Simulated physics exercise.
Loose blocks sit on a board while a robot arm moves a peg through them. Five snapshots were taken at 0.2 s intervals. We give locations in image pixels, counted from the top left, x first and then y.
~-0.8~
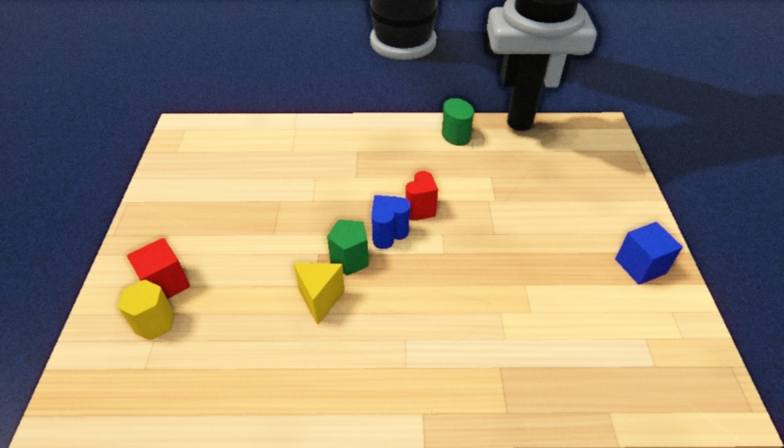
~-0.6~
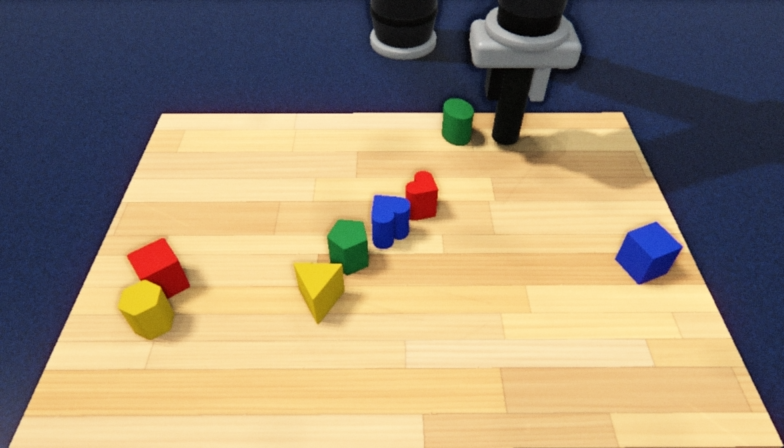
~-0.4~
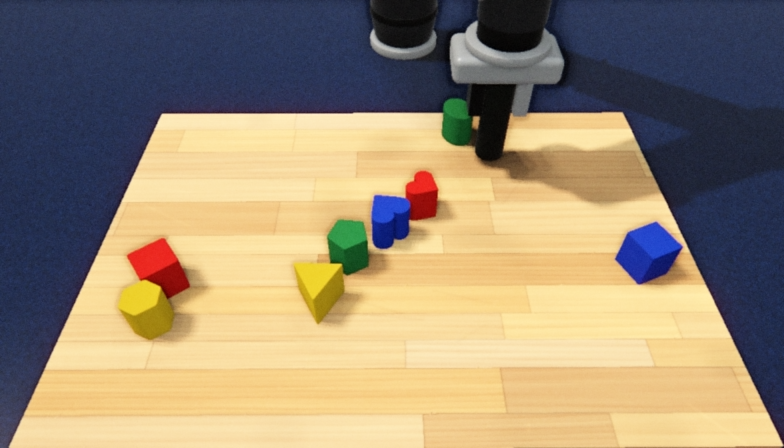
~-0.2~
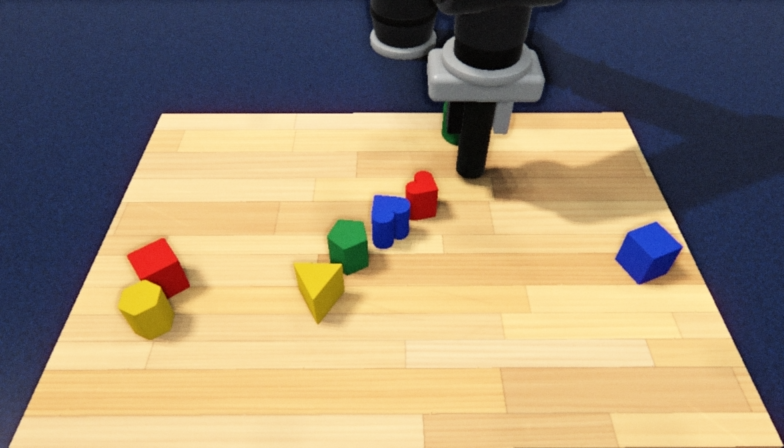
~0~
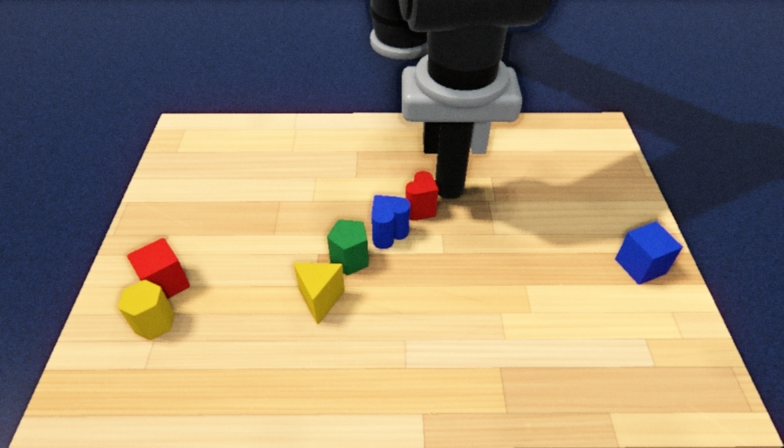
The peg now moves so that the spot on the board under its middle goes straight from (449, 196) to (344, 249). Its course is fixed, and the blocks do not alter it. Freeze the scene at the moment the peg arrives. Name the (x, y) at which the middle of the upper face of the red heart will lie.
My estimate: (379, 232).
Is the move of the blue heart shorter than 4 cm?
No, that is not what happens.
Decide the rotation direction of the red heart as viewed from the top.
It goes round opposite to clock hands.
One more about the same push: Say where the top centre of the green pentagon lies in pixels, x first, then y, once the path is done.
Around (322, 246).
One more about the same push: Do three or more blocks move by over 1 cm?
It seems so.
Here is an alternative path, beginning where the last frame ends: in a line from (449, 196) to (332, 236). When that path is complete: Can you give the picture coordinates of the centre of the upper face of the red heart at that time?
It is going to be at (394, 212).
What follows on the original path. One third of the way, peg (416, 206); green pentagon (341, 235), turned 15° anticlockwise; blue heart (378, 221), turned 45° clockwise; red heart (398, 202), turned 55° anticlockwise.
Two thirds of the way, peg (380, 224); green pentagon (325, 244); blue heart (367, 248), turned 50° clockwise; red heart (383, 226), turned 80° anticlockwise.
At the end, peg (343, 243); yellow three-sided block unmoved; green pentagon (322, 246), turned 15° clockwise; blue heart (366, 259), turned 50° clockwise; red heart (379, 232), turned 105° anticlockwise.
